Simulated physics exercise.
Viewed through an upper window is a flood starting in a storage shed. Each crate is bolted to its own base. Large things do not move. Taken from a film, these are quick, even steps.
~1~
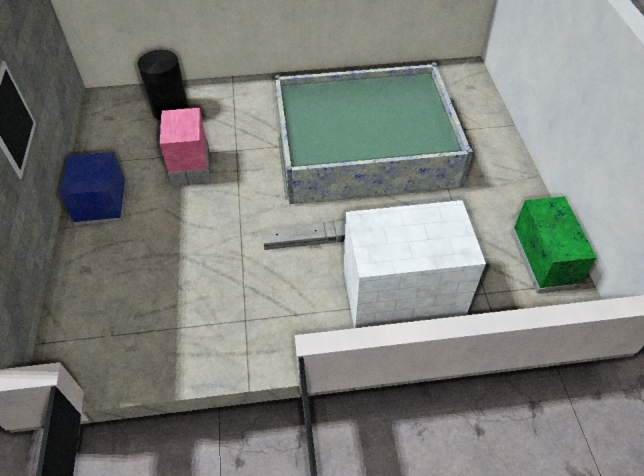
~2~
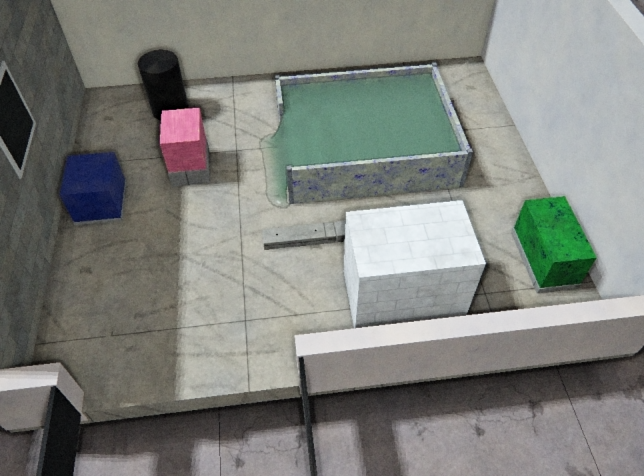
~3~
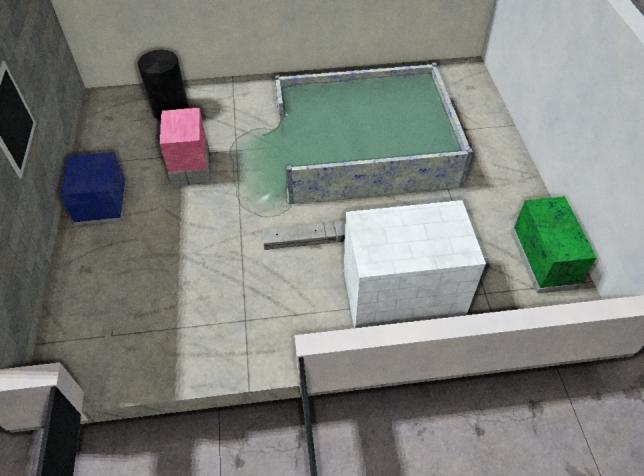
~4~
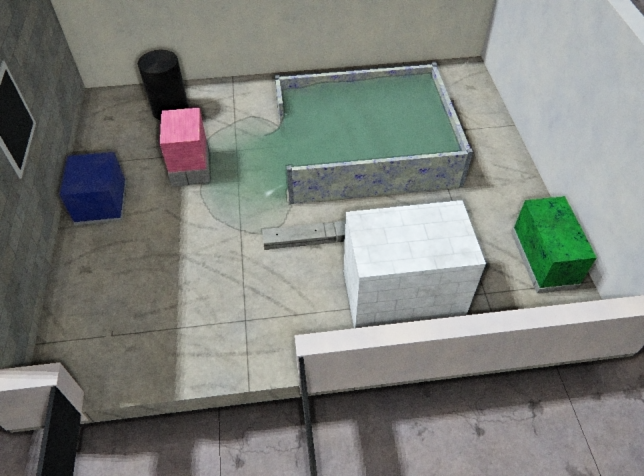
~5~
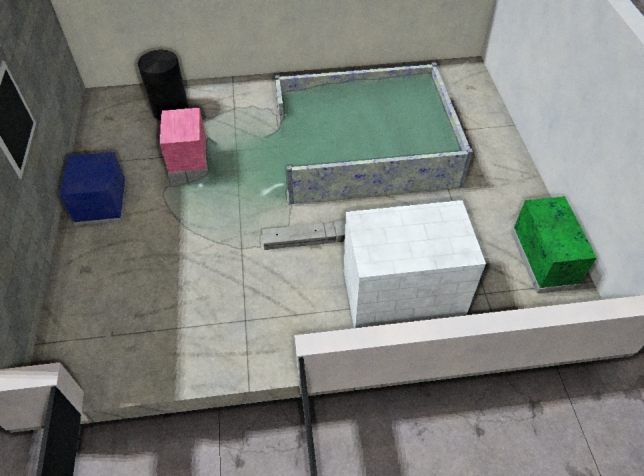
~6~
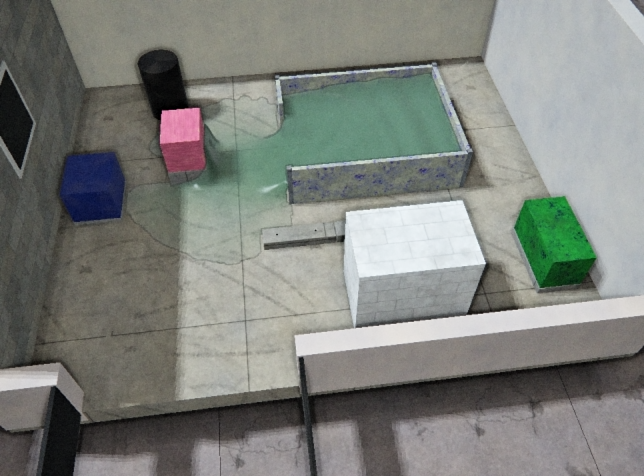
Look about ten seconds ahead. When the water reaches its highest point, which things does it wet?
At the peak: The pink crate gets wet; the blue crate gets wet; the green crate stays dry.
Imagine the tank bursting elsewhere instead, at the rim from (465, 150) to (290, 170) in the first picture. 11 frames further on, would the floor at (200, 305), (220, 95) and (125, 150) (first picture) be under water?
Taken in turn, that's reached, not reached, and finally not reached.
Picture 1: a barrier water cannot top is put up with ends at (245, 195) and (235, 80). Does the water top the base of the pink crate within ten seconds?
In short: Pink crate remains dry.
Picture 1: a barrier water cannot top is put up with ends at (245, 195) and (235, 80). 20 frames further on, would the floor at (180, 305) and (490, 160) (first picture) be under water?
Reached, untouched.
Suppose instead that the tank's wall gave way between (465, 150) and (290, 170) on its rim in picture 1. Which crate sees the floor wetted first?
That would be the green one.
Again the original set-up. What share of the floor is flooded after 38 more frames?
Near 70 in a hundred.
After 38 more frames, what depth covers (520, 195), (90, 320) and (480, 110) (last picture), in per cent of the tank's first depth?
Taking the places in turn, I get roughly 0, 18 and 6 percent.
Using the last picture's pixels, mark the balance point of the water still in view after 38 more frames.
About (244, 172).
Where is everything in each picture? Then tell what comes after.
Still water in the tank at (367, 117), in the first picture.
The front is at (270, 137), out from the gap at (288, 156), in the second picture.
Water pours out at (288, 159) and has run to (239, 143), in the third picture.
The front is at a hidden place, out from the gap at (289, 159), in the fourth picture.
The front is at (171, 198), out from the gap at (289, 160), in the fifth picture.
The front is at (132, 205), out from the gap at (289, 160), in the sixth picture.
A moment on, water covers 25 % of the floor; the pink crate water round its plinth, the blue crate water round its plinth, the green crate not reached.
Next, water covers 45 % of the floor; the pink crate water round its plinth, the blue crate water round its plinth, the green crate not reached.
Then, water covers 60 % of the floor; the pink crate water round its plinth, the blue crate water round its plinth, the green crate not reached.
Later, water covers 70 % of the floor; the pink crate water round its plinth, the blue crate water round its plinth, the green crate not reached.
In the end, water covers 90 % of the floor; the pink crate was topped, the blue crate was topped, the green crate stayed above the water.
